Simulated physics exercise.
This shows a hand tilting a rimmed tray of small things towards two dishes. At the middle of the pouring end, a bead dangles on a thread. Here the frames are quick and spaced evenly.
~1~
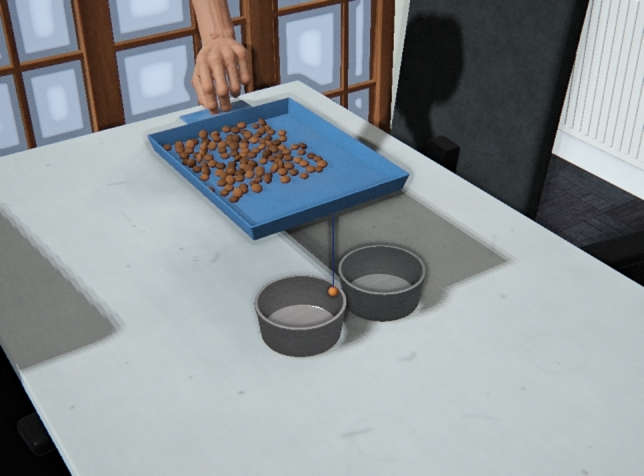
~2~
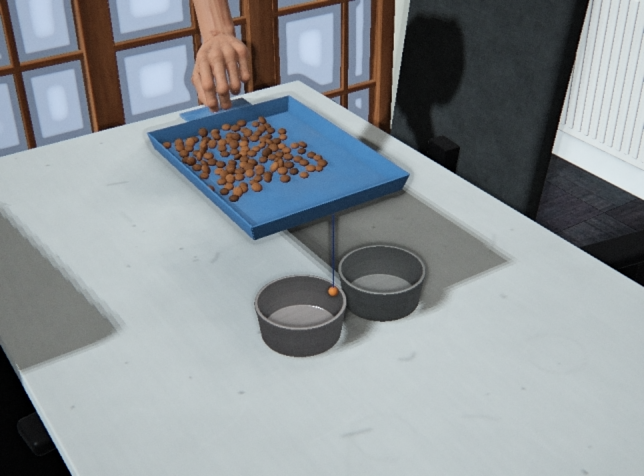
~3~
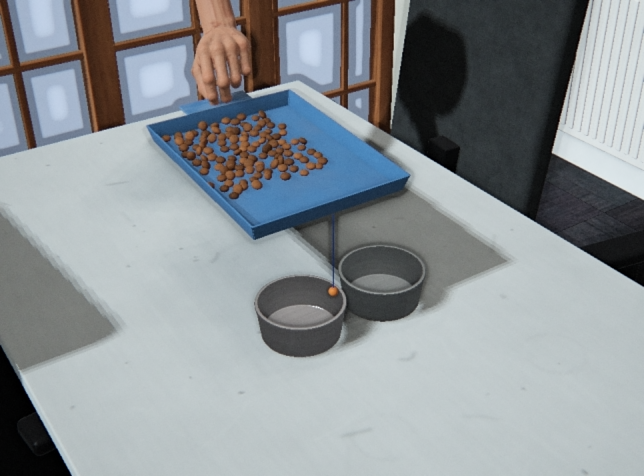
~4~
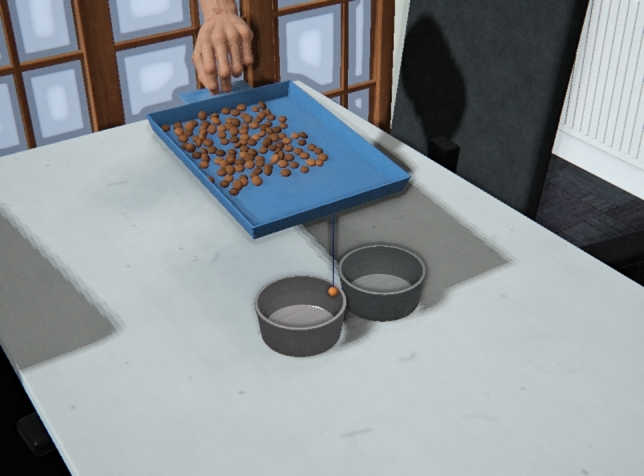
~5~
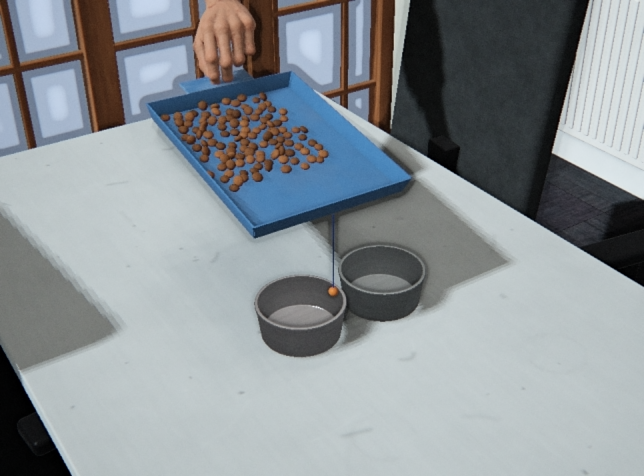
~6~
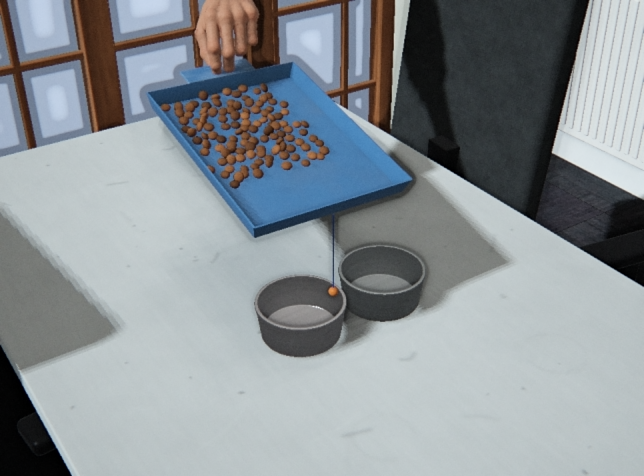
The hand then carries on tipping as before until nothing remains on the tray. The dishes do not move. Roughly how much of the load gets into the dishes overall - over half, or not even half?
The dishes will catch only a minority of the load.
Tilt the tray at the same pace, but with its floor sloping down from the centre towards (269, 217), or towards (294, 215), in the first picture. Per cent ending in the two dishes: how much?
The first try gives close to 10 per cent, the second close to 0 per cent.
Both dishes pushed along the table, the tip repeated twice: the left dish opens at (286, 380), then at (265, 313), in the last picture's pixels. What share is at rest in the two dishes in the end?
40 %, 0 %.
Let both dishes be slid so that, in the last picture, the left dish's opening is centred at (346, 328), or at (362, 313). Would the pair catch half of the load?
Past half, then past half.
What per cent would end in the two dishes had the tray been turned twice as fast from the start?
Some 10 per cent.
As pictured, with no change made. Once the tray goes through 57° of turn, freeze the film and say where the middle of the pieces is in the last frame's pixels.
Check around (343, 196) in the last picture.
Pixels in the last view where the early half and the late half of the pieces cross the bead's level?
It goes through near (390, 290) first, then near (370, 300).
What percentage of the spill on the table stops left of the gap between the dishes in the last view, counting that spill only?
About 10 per cent.
Soon after the last picture, tray tipped steeply; nearly all on the tray; a stray few in the air.
A little later, tray tipped right over; about two thirds on the tray; a stray few in the right dish; about a quarter outside both; a small part in the air.
Later still, tray tipped past a quarter turn; a stray few in the left dish; a small part in the right dish; nearly all outside both.
At rest, tray tipped past a quarter turn; a stray few in the left dish; a small part in the right dish; nearly all outside both.
